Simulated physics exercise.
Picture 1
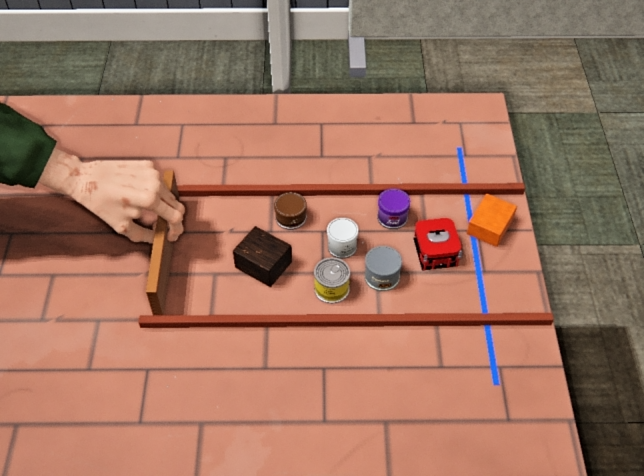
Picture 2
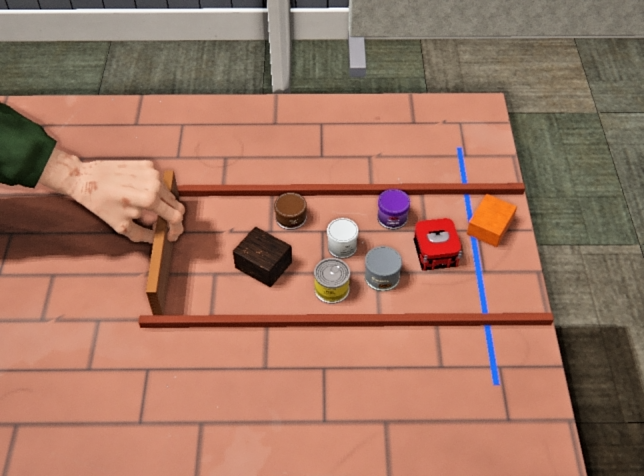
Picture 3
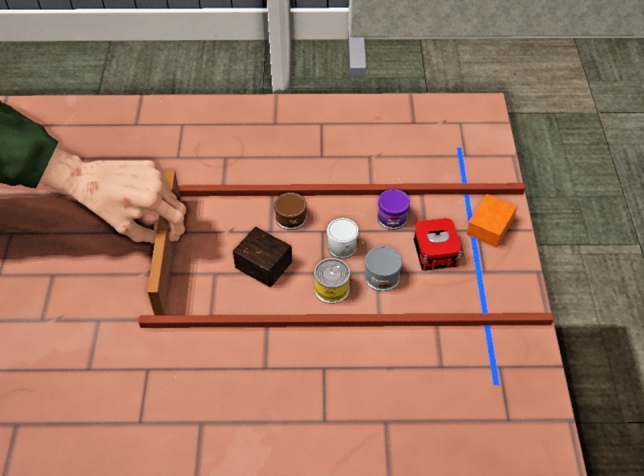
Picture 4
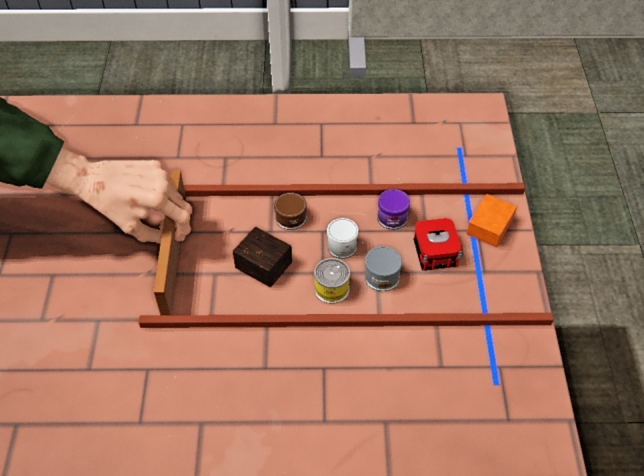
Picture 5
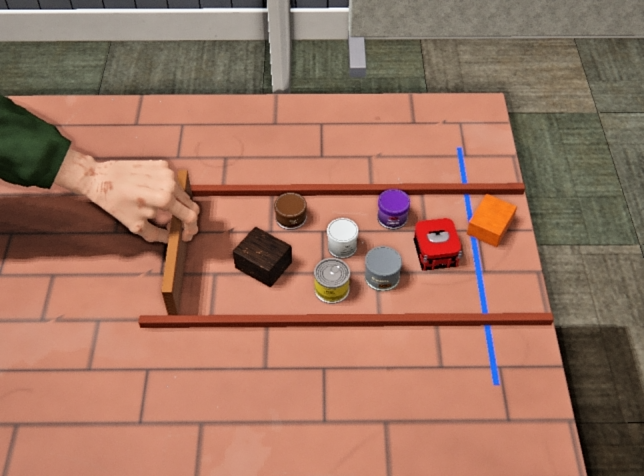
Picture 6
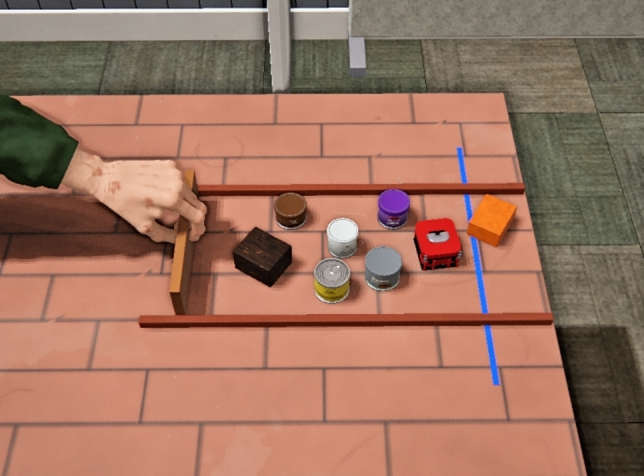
A hand held a wooden board upright between two rails, then slid it slightly to the right toward a scattered group of small pots and blocks, which all stayed still near the blue tape.
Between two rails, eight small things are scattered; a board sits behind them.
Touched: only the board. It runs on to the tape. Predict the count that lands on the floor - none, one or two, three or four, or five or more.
I predict one or two come down off the table.
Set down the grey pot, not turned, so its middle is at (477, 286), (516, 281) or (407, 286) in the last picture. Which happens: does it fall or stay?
Keeps its place; Keeps its place; Keeps its place.
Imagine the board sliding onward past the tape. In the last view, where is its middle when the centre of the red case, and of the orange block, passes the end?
The middle is at (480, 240) when it's the red case, and at (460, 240) when it's the orange block.
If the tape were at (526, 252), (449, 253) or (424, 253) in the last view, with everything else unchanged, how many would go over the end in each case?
Try by try, 8, 0 and 0.
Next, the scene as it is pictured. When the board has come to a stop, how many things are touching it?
3 in contact.
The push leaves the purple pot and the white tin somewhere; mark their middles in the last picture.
Final spots - purple pot (516, 198), white tin (501, 225).
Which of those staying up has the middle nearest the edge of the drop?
Red case.
Early on, none off yet; orange block at rest near (492, 220); red case at rest near (437, 244); purple pot at rest near (393, 210).
Finally, the number that fall off is one or two; lost, orange block.
